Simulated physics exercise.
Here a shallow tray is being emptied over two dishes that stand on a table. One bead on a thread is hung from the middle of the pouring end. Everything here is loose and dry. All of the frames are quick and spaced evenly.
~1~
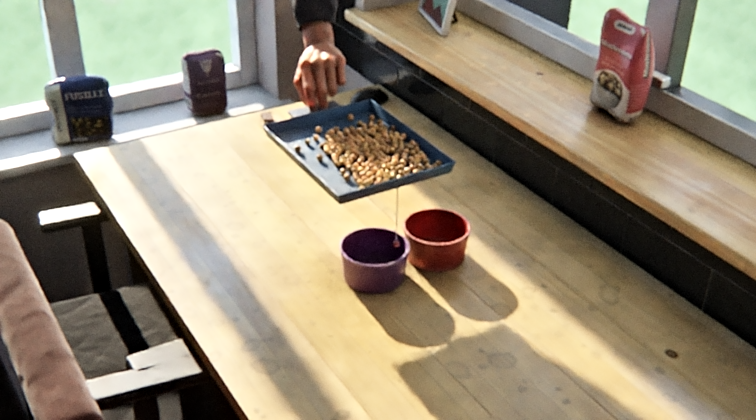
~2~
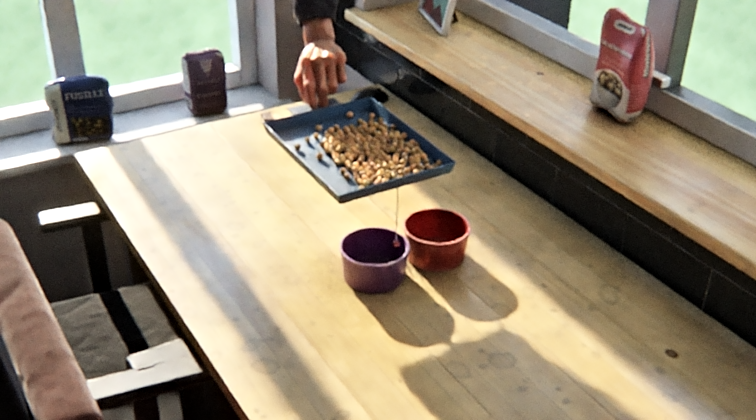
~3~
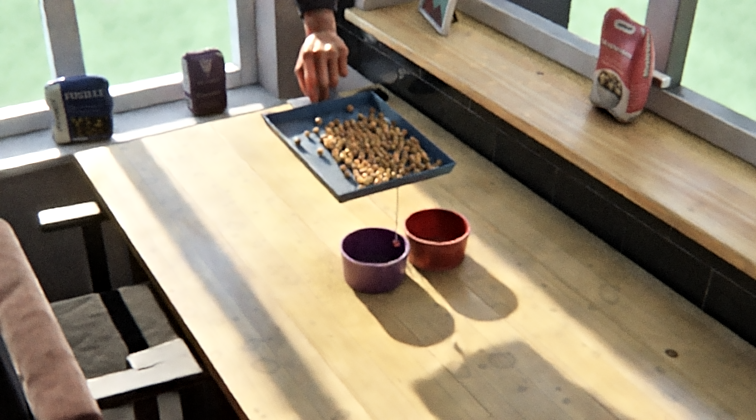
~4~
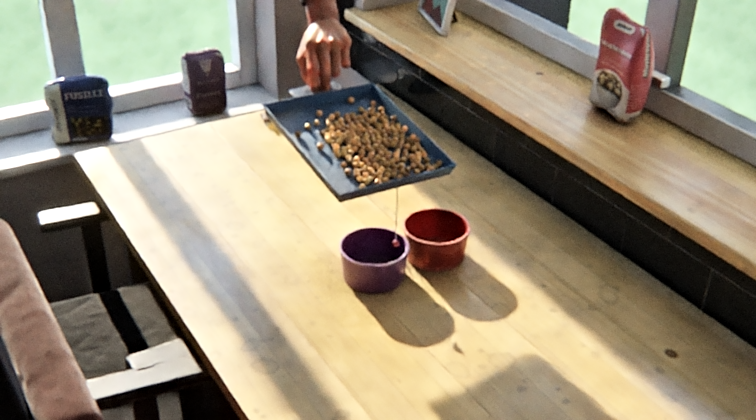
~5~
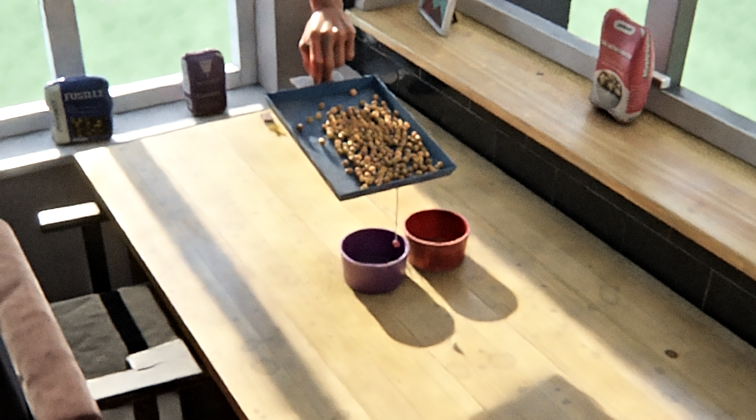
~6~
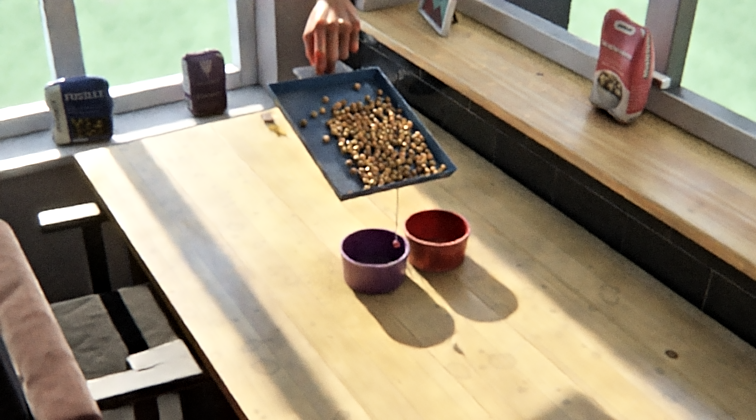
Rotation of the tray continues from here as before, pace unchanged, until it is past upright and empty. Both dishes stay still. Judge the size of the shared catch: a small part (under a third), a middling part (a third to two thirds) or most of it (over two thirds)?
A small part.
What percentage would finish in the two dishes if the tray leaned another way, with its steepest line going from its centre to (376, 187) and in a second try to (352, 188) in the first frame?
Respectively 0 % and 0 %.
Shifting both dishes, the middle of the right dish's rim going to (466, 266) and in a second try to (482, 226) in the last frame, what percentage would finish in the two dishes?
60 %, then 40 %.
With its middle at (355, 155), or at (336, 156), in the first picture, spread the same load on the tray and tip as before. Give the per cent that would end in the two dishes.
It comes to about 0 per cent the first time and about 0 per cent the second.
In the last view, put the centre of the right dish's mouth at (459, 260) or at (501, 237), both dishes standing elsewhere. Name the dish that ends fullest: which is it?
For the first try I'd say the dish over on the right, and for the second, the dish over on the left.
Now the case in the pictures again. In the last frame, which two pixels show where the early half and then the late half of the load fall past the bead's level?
First half (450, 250); second half (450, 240).
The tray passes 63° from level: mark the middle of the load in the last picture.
The middle of the pieces sits at roughly (416, 170).
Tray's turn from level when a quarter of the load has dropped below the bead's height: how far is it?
80° or so.
Just after the last frame, tray tipped steeply; the larger part on the tray; just a few outside both; about a tenth in the air.
A moment on, tray tipped past a quarter turn; just a few on the tray; just a few in the right dish; the larger part outside both; about a tenth in the air.
Further on, tray tipped past a quarter turn; just a few in the left dish; about a tenth in the right dish; almost all outside both.
When it is over, tray tipped past a quarter turn; just a few in the left dish; about a tenth in the right dish; almost all outside both.
